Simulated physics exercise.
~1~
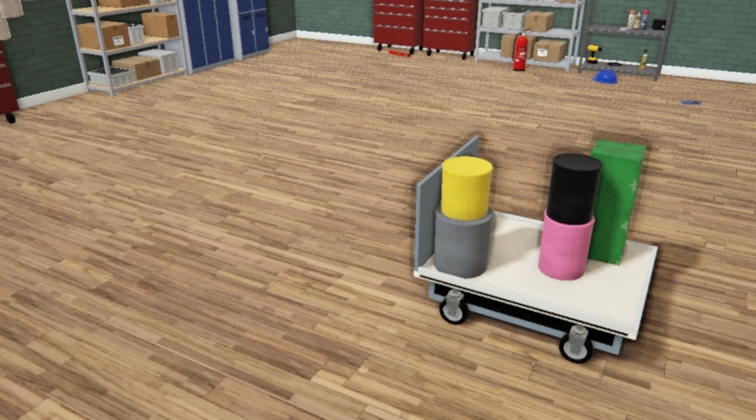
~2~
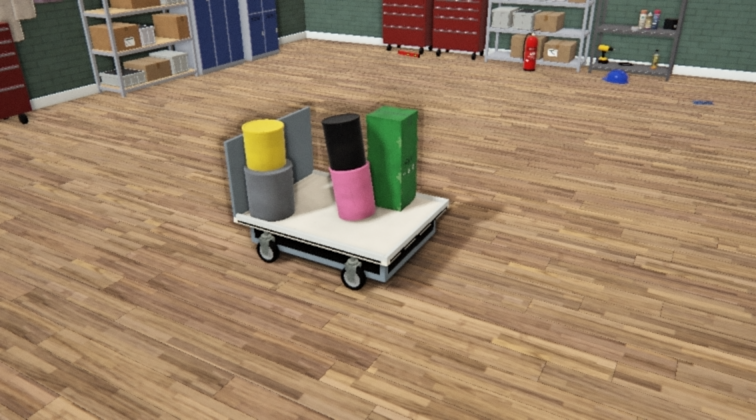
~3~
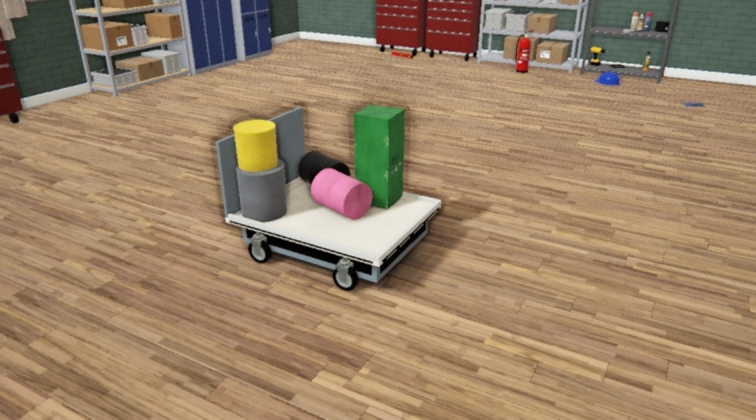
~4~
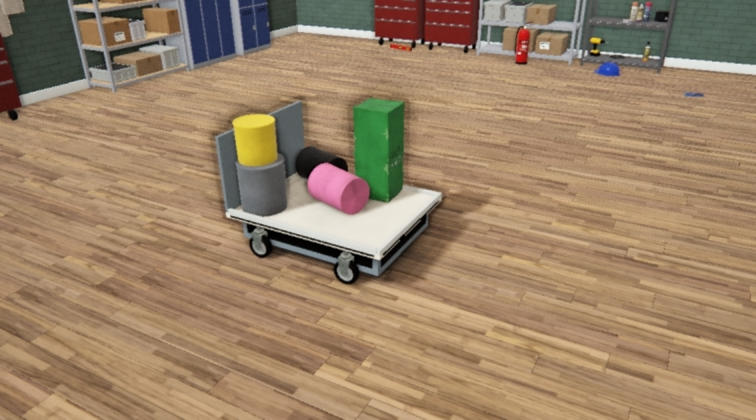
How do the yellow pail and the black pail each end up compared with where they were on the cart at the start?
The yellow pail stays in its place on top of the grey pail, while the black pail leaves its spot on the pink one and ends up lying on its side on the deck.
